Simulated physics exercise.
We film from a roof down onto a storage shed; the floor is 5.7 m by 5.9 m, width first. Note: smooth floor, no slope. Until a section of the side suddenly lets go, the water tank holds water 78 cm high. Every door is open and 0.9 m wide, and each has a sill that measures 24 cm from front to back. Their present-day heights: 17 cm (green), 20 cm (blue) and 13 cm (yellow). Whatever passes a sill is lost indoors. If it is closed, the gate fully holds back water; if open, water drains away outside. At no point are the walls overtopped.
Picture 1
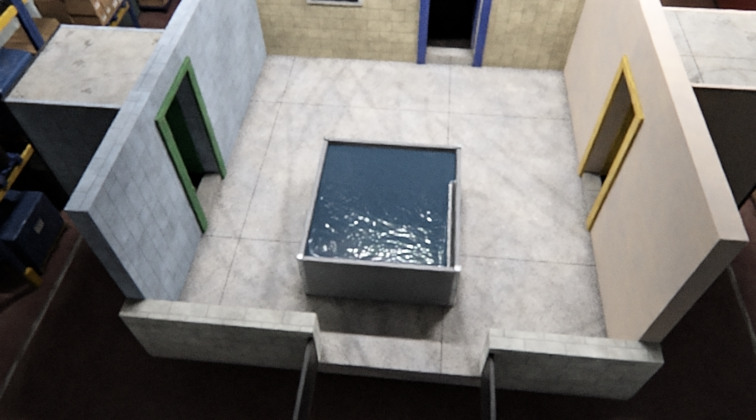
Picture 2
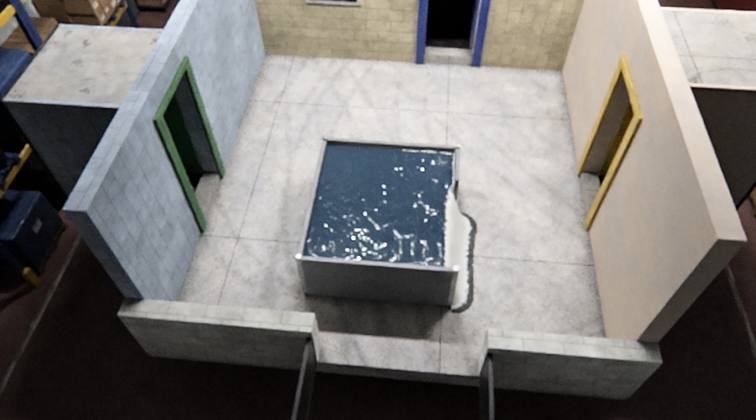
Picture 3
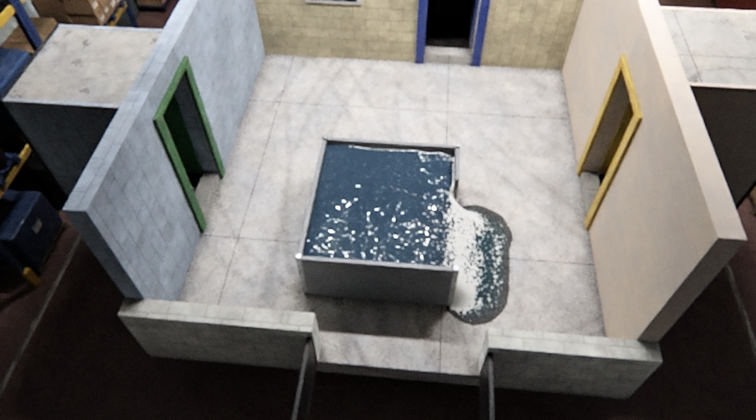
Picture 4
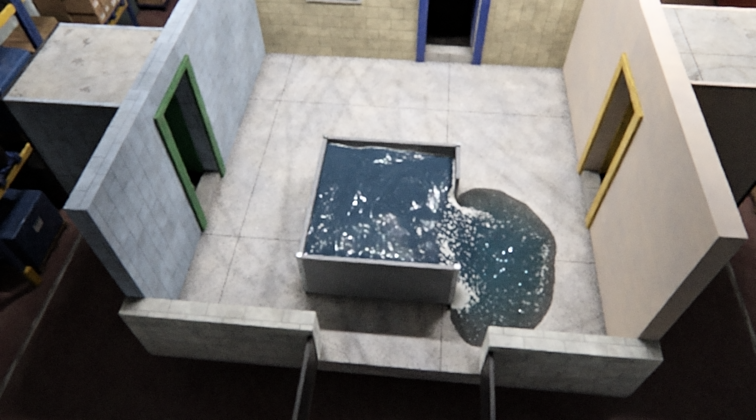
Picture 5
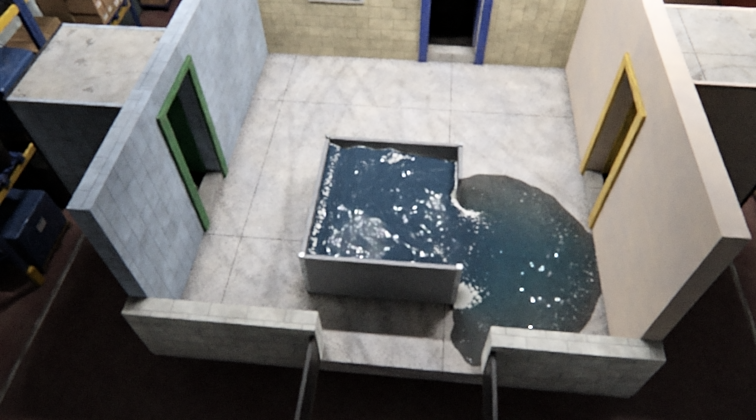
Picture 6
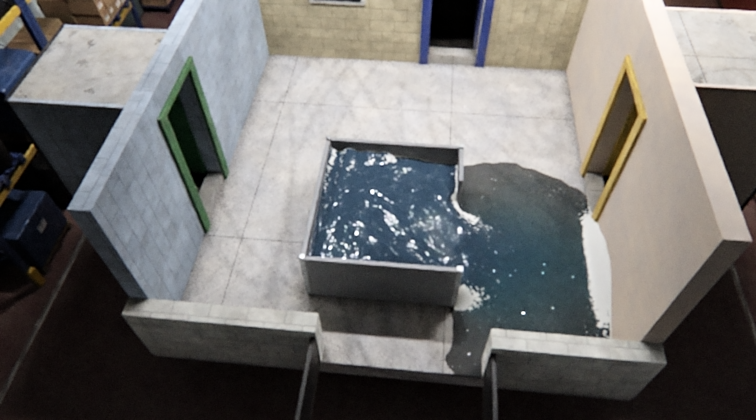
A square tank of dark water sat in a roofless room with colored doorways, then its right side opened and water poured out, spreading across the pale floor toward the yellow doorway.
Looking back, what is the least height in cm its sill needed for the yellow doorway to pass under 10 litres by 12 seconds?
Some 25 cm would have done it.
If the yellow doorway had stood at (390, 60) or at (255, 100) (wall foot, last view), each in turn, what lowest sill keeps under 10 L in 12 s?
In turn: Roughly 8.0 cm, roughly 13.0 cm.
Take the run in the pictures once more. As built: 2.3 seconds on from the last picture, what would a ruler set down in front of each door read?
Green door: 0 cm; blue door: 9 cm; yellow door: 19 cm.
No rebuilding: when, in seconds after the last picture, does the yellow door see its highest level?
0.6 s.
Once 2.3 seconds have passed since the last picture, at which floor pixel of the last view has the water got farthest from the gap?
Close to pixel (562, 75).
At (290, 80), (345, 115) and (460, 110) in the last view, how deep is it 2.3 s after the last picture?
Close to 0, 0 and 3 cm, one after the other.
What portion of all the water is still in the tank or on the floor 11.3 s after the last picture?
Some 82 %.
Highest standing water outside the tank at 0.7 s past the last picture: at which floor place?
Near pixel (607, 370).
Then, 0.7 s after the last picture water covers 20 % of the floor, deepest (64 cm) near (607, 370); 25 cm at the yellow door, 17 litres in over its 13 cm sill.
Then, 2.3 s after the last picture water covers 45 % of the floor, deepest (32 cm) near (607, 370); 19 cm at the yellow door, 81 litres in over its 13 cm sill.
Then, 11.3 s after the last picture water covers 100 % of the floor, deepest (14 cm) near (293, 280); 7 cm at the yellow door, 104 litres in over its 13 cm sill.
At the yellow door as built, the water peaked near 25 cm, 0.7 s after the last picture.
Run again over the same 12 s with other heights there, 32 litres in over 20 cm, 1 litre over 31.5 cm. The limit of 10 litres is kept from about 25 cm up.
